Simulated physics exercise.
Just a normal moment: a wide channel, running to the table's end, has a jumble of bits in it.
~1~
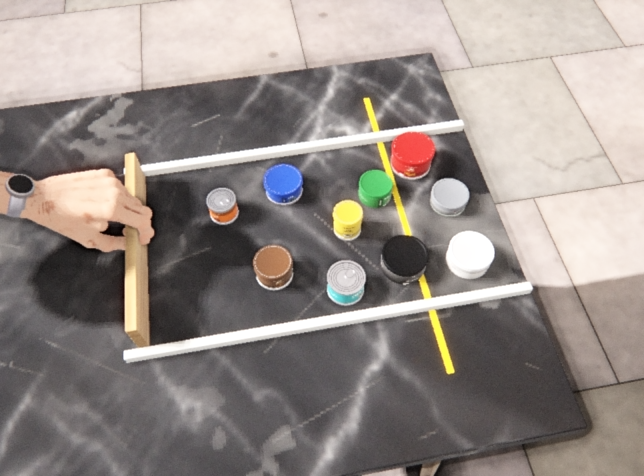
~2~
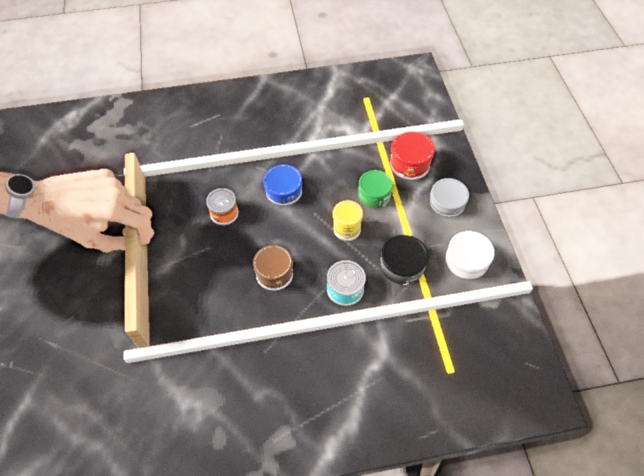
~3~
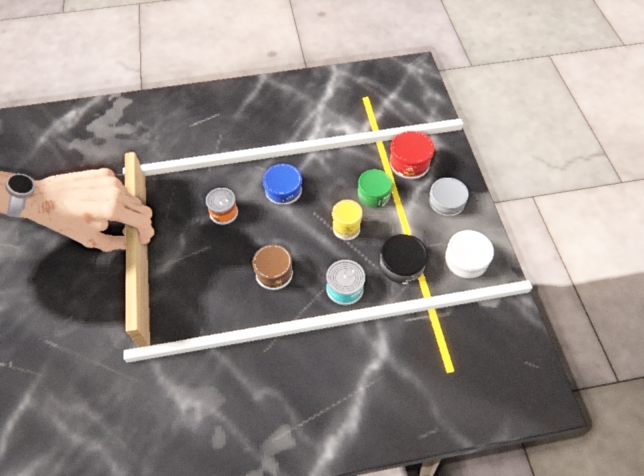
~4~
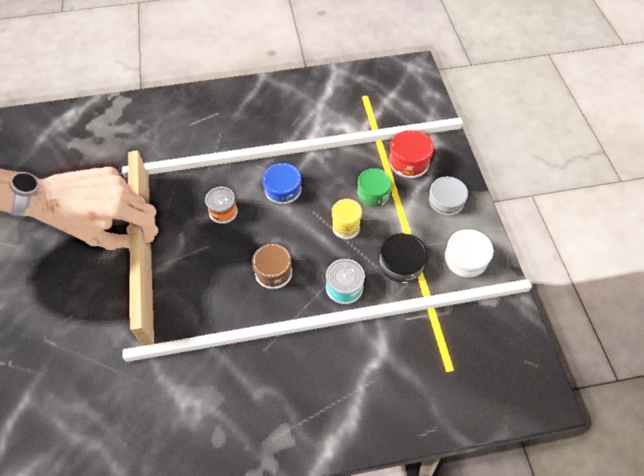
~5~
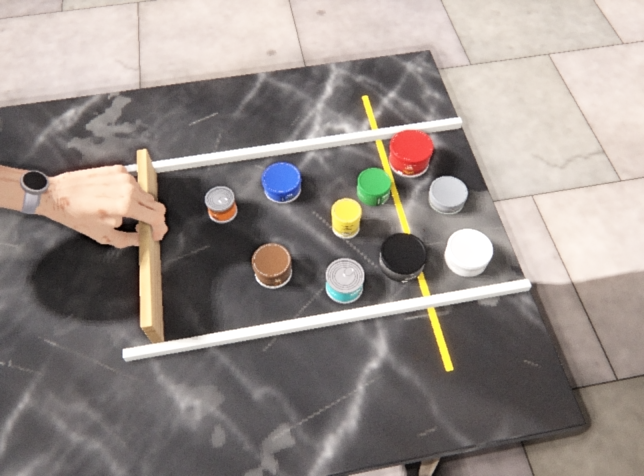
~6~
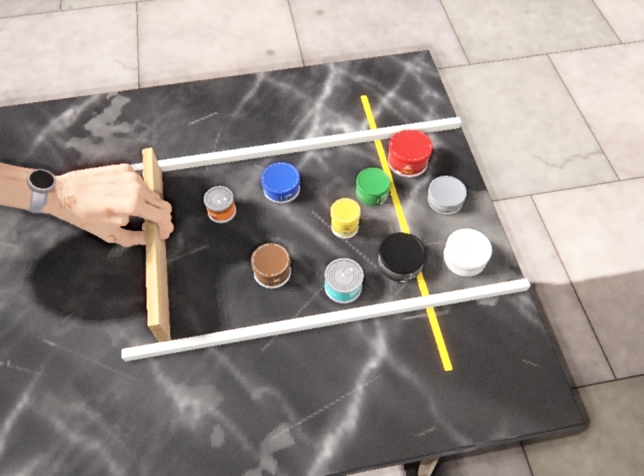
In this clip, small coloured pots and tubs sit between two white rails on a dark marbled table crossed by yellow tape, while a hand wearing a watch slides a wooden board slightly right and the pots stay still.
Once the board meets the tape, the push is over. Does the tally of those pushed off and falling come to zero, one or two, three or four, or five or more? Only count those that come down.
From what happens, the ones that come off the end make zero in total.
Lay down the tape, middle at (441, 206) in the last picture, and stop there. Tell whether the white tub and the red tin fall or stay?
White tub down, red tin down.
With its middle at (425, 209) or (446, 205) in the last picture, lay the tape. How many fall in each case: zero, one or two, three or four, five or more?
First try just one or two; second try either three or four.
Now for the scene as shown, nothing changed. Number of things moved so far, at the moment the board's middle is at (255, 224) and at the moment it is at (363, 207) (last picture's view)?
3 and 8.
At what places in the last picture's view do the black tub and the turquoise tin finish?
(468, 247), and the other (439, 268).
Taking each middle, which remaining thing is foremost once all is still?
I reckon it's the white tub.
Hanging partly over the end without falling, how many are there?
The figure is 1.
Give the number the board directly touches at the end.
Tally at the end: 5.
A little later, none off yet; grey pot at rest near (446, 196); white tub at rest near (467, 253); red tin at rest near (409, 153).
Next, none off yet; grey pot at rest near (446, 196); white tub moving near (473, 253); red tin at rest near (409, 153).
When it is over, the number that fall off is zero.
